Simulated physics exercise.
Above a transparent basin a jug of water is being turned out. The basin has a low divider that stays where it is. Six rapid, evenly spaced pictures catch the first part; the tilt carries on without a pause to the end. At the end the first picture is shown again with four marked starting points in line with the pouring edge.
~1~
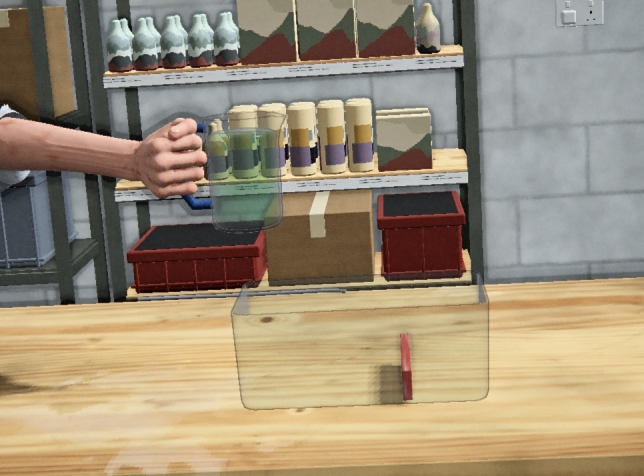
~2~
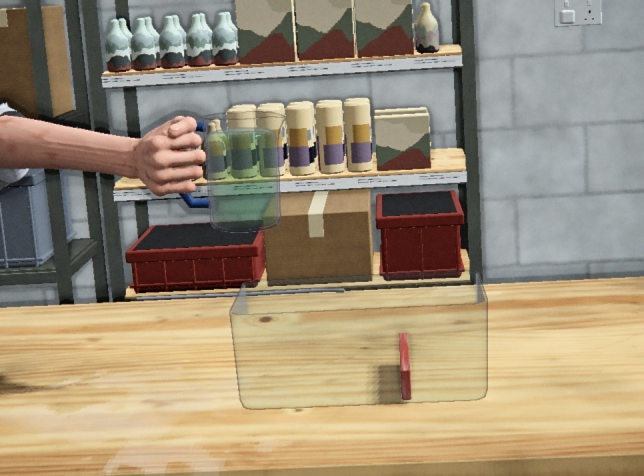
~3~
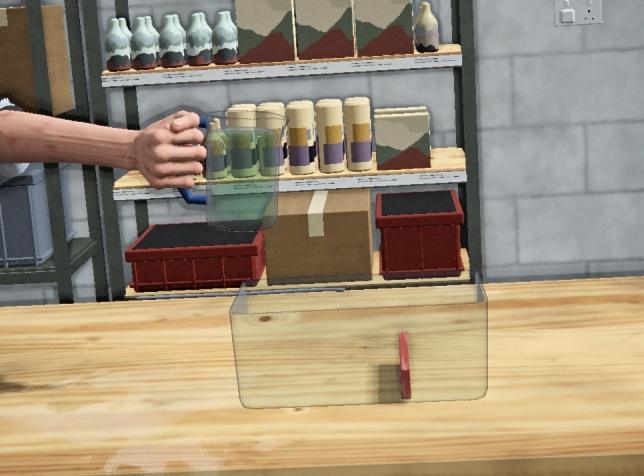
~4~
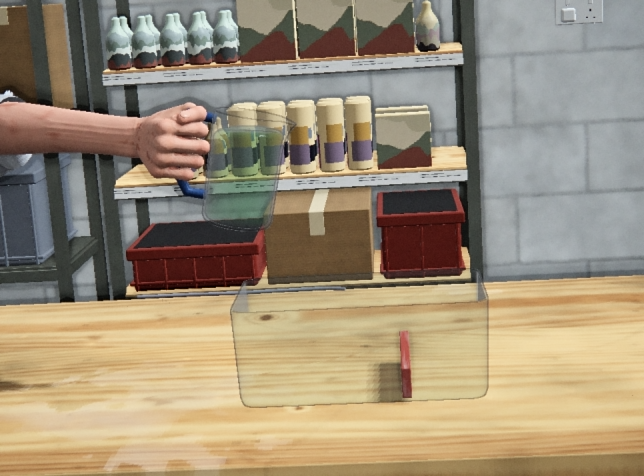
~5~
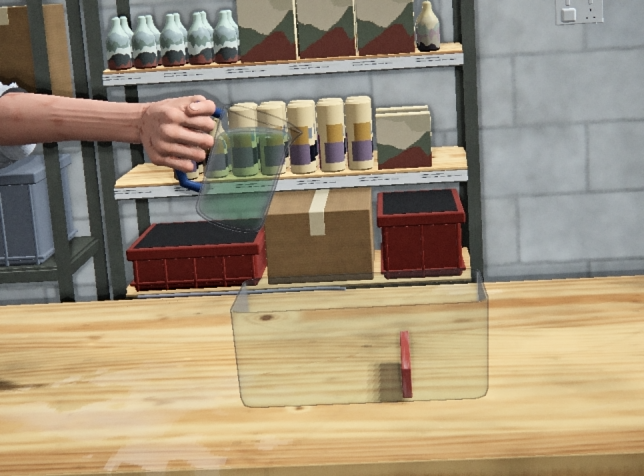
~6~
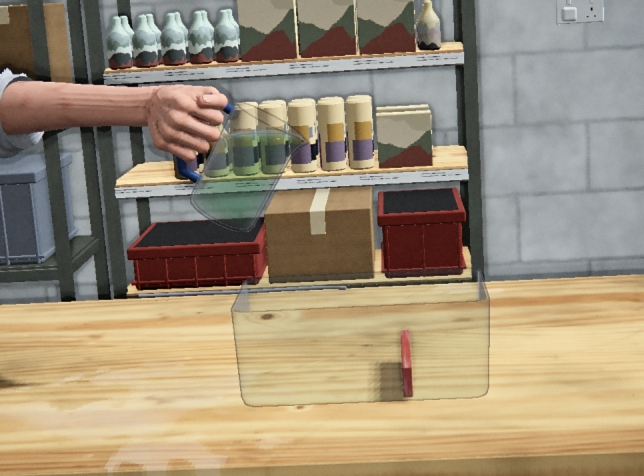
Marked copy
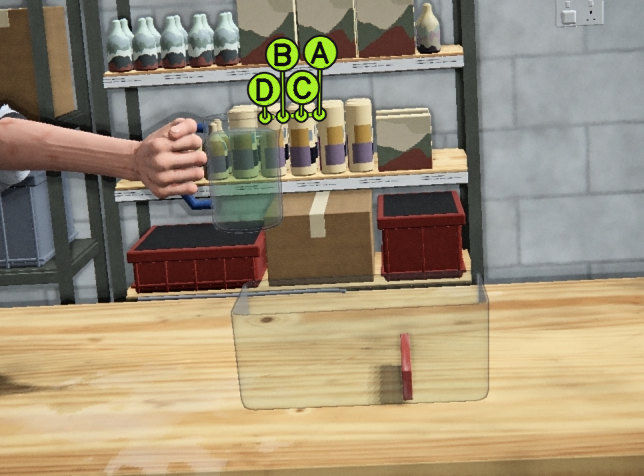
A hand slowly tilts a clear green jug to the right above a transparent basin.
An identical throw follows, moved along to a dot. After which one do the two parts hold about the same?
Place C does it best.
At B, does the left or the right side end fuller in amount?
The left one.
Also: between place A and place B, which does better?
That is place A.
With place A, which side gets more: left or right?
The right one.
In lime, A at (319, 114); B at (283, 116); C at (301, 115); D at (265, 117).
With A, about 17 % ends left of the wall and 81 % right of it.
With B, about 89 % ends left of the wall and 9 % right of it.
With C, about 51 % ends left of the wall and 47 % right of it.
With D, about 89 % ends left of the wall and 8 % right of it; 3 % is lost outside.
